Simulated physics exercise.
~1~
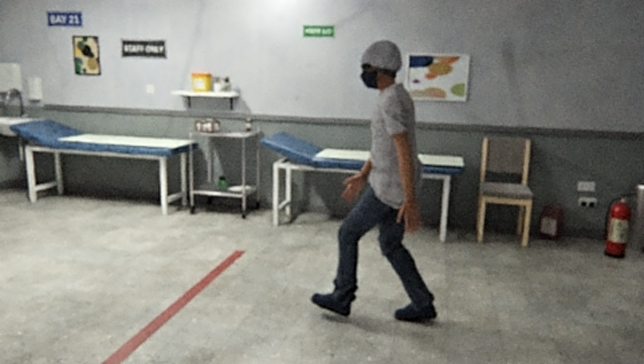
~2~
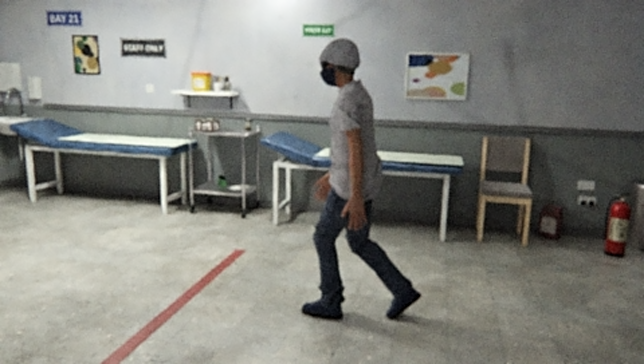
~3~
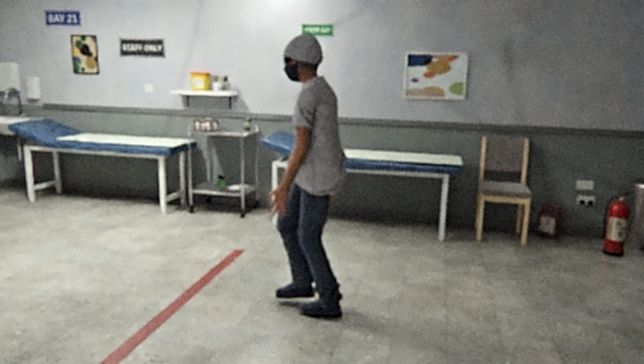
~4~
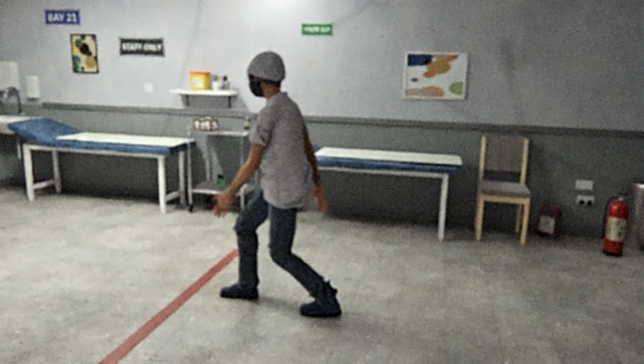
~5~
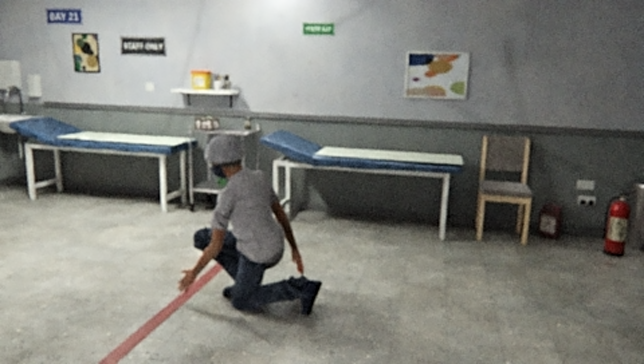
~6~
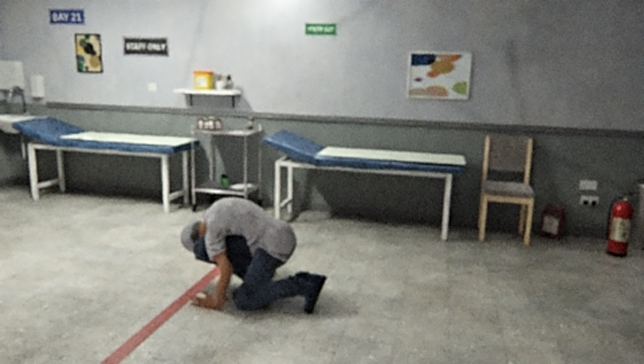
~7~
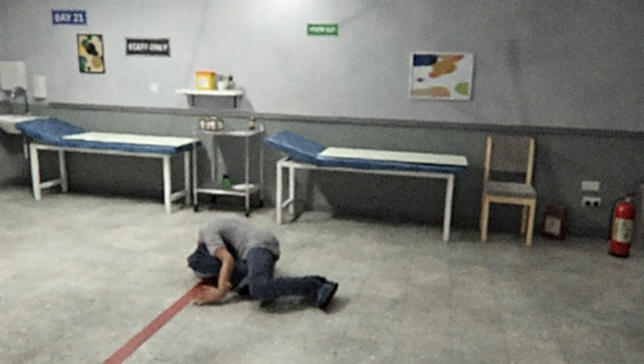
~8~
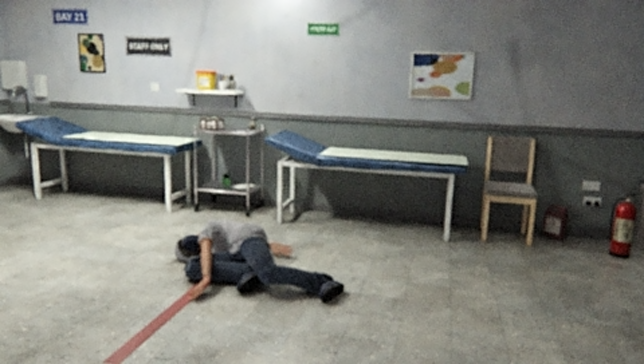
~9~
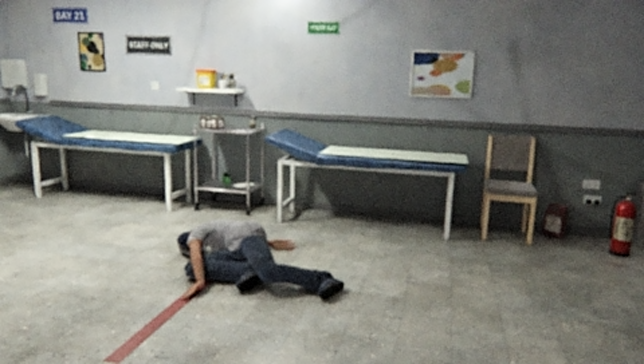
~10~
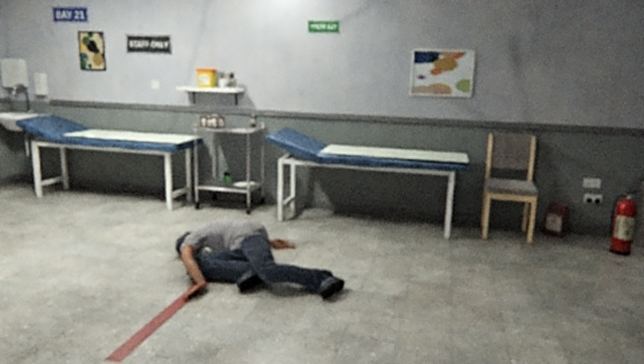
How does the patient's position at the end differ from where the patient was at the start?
At the start the patient is upright and walking in front of the right-hand bed. By the end the patient is farther left and lower, lying on the floor at the red tape.
A masked patient walks left, sinks to the knees and slumps, head past the red tape.
